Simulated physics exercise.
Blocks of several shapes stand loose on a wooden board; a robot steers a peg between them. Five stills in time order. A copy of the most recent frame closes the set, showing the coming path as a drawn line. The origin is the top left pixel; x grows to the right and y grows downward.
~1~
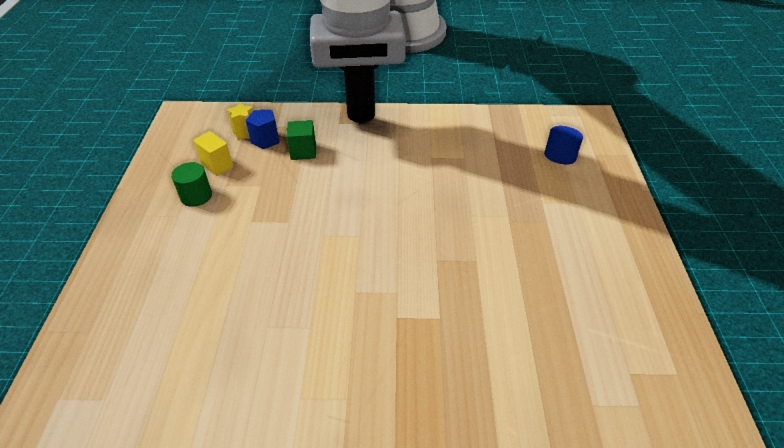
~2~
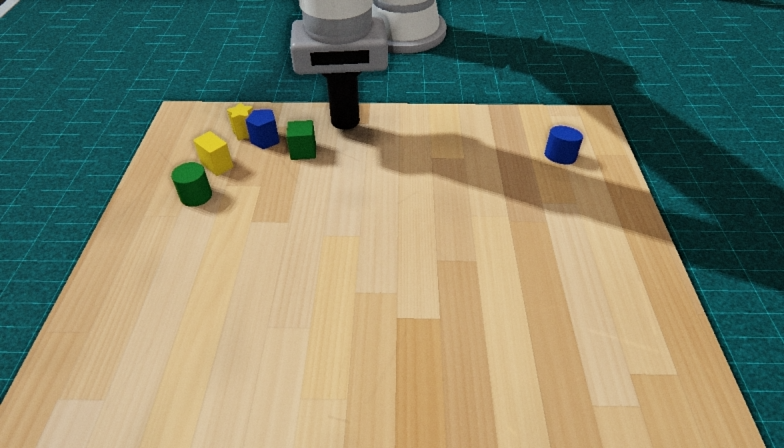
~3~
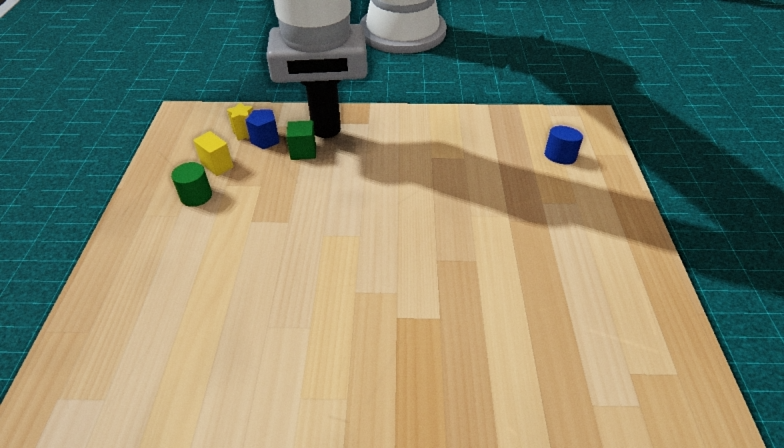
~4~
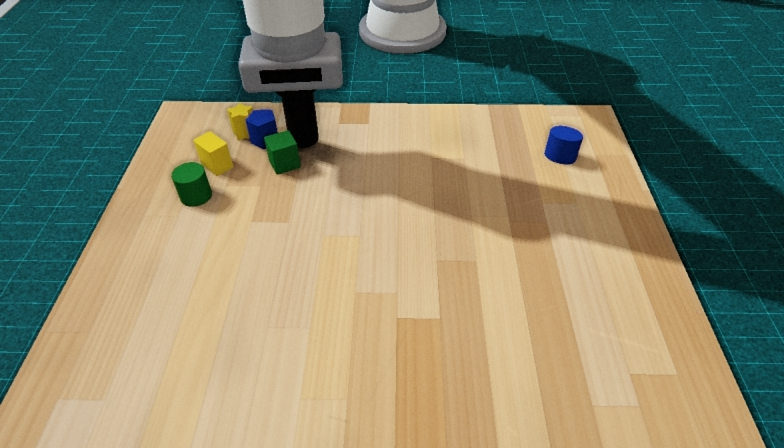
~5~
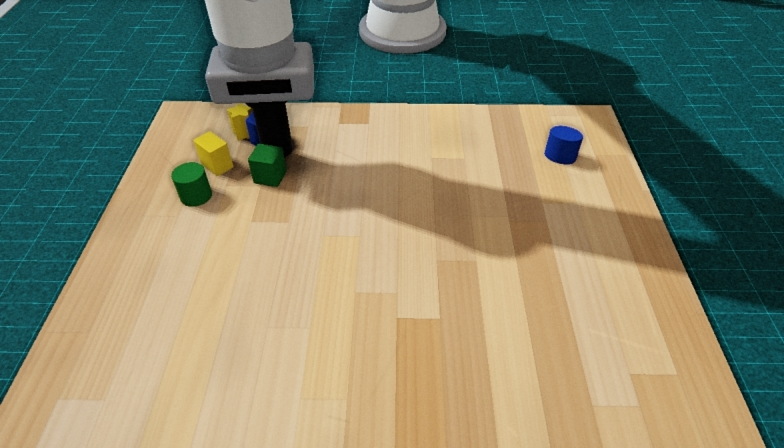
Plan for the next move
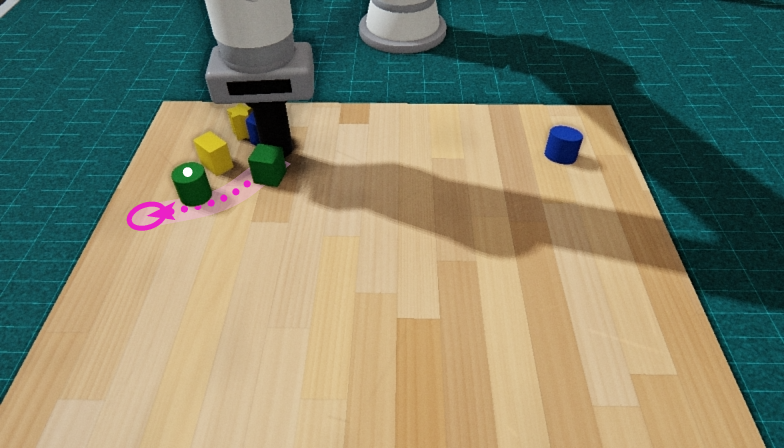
A robot arm holding a black peg stands at the far edge of a pale wooden board on a green gridded surface, viewed from above the near side. Green, yellow and blue blocks cluster at the far left, with a blue cylinder alone at right. The peg slides left and slightly nearer, pushing the green square block a short way toward the viewer's left, while the camera stays still.
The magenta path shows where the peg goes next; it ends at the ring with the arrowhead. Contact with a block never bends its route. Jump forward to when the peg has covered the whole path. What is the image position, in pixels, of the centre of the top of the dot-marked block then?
Roughly at (141, 170).
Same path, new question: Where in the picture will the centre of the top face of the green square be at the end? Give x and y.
The answer is (249, 182).
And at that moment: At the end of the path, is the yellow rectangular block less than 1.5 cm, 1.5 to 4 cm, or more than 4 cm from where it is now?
It falls in the under 1.5 cm band.
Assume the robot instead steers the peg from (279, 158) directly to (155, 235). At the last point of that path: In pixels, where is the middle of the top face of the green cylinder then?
Located at (146, 184).
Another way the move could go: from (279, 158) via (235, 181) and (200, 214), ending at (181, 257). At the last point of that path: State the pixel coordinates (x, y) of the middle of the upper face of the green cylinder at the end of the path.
The spot you're after is about (162, 183) in the image.
The line goes from (279, 158) via (246, 185) and (201, 206), ending at (147, 216); the dot is on the green cylinder.
The first path, step by step. One third of the way, peg at (244, 177); green square at (249, 179), turned 50° anticlockwise.
Two thirds of the way, peg at (198, 198); green cylinder at (165, 173); green square at (249, 182), turned 60° anticlockwise.
At the end, peg at (143, 208); green cylinder at (141, 170); yellow rectangular block unmoved; blue pentagonal block unmoved; green square at (249, 182), turned 60° anticlockwise.
